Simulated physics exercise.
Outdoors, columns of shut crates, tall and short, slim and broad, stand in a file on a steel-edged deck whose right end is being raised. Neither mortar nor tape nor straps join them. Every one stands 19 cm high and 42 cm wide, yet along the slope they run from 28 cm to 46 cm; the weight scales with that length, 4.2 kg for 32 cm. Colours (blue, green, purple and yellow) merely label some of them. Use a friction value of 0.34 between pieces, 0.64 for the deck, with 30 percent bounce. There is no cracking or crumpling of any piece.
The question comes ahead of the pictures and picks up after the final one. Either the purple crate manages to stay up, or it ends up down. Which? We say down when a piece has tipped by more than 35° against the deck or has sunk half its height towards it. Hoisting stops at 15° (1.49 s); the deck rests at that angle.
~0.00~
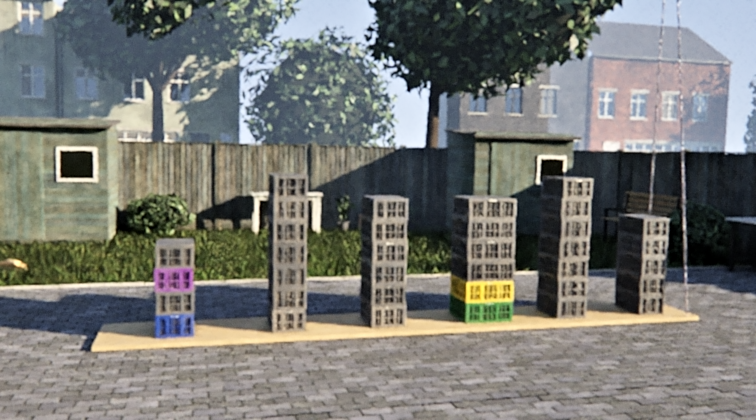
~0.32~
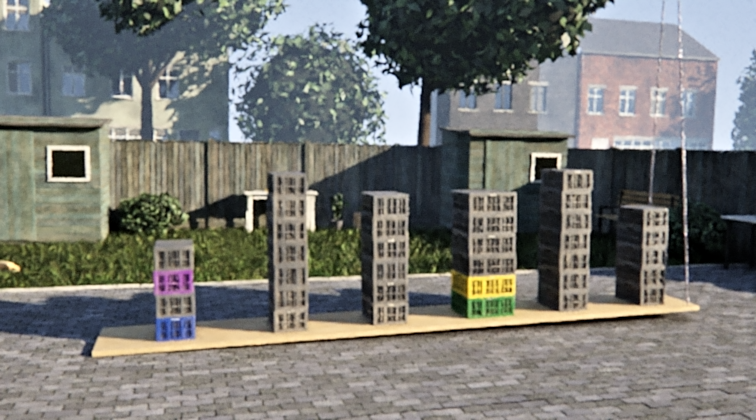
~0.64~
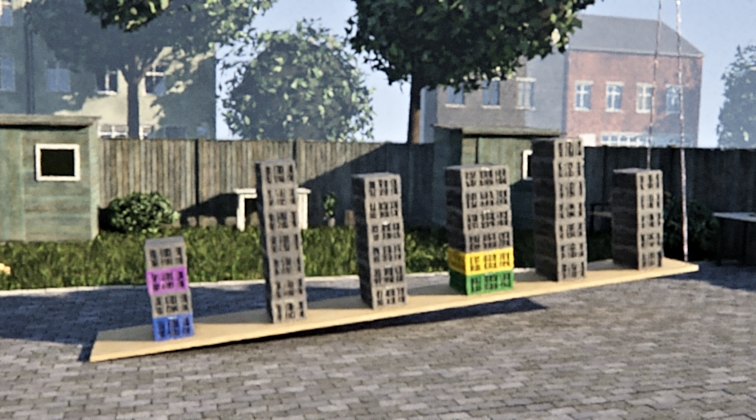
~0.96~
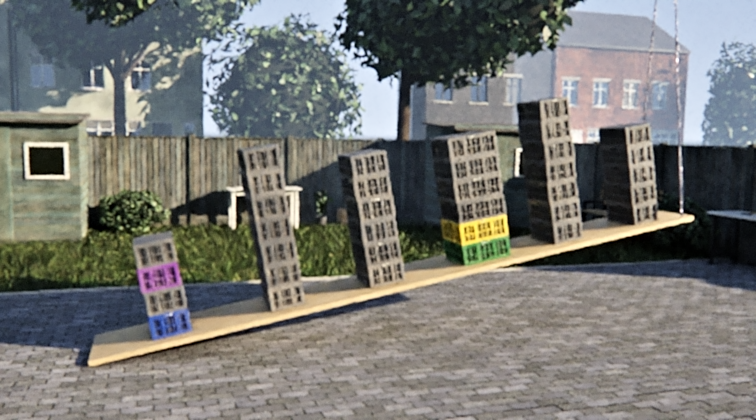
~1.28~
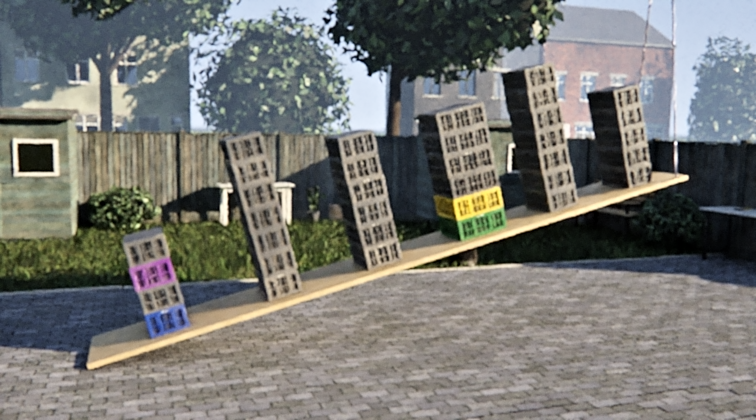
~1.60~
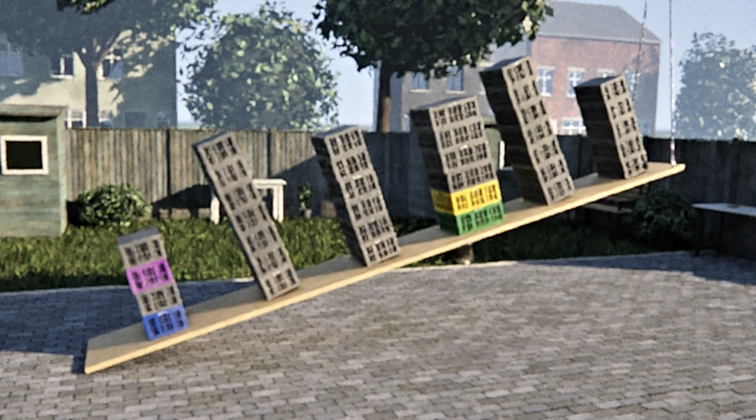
It ends up down.
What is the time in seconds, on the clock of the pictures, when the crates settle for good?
I'd say around 4.5 seconds.
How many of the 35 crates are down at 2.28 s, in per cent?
By then 70 %.
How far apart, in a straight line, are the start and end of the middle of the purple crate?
About 155 cm.
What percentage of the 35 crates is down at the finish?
95%.
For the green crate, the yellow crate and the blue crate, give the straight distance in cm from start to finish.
Displacements: Green = 90, yellow = 90, blue = 40 (cm).
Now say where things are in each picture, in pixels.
In the first frame (pixels give the middle of a visible side; the camera moves round a little; leans and shifts are taken against what carries them), middle of the deck's edge (431, 332) slope 0°; purple crate (174, 280); green crate (489, 312); yellow crate (490, 292); none has stirred.
The second frame shows middle of the deck's edge (434, 328) slope 1°; purple crate (173, 282).
The third frame shows middle of the deck's edge (434, 308) slope 5°; purple crate (167, 281).
The fourth frame shows middle of the deck's edge (432, 281) slope 10°; purple crate (159, 278).
The fifth frame shows middle of the deck's edge (429, 259) slope 14°; purple crate (153, 275); movement in 4 of them.
The sixth frame shows middle of the deck's edge (429, 254) slope 15°; purple crate (150, 276); yellow crate (476, 197); green crate (481, 218); steepest lean 10°, the crate at (539, 132); movement in 28 of them.
After 1.94 s, slope 15°; 2 of the 35 crates down; purple crate unmoved.
After 2.28 s, slope 15°; 25 of the 35 crates down; purple crate 14° from how it stood; yellow crate 13° from how it stood.
After 2.80 s, slope 15°; 33 of the 35 crates down; purple crate upside down; yellow crate 25° from how it stood, 10 cm lower.
In the end (4.5 s), slope 15°; 33 of the 35 crates down; purple crate upside down; blue crate 33 cm from its place; green crate 25 mm from its place. From the last view, middles, blue crate near (120, 329).
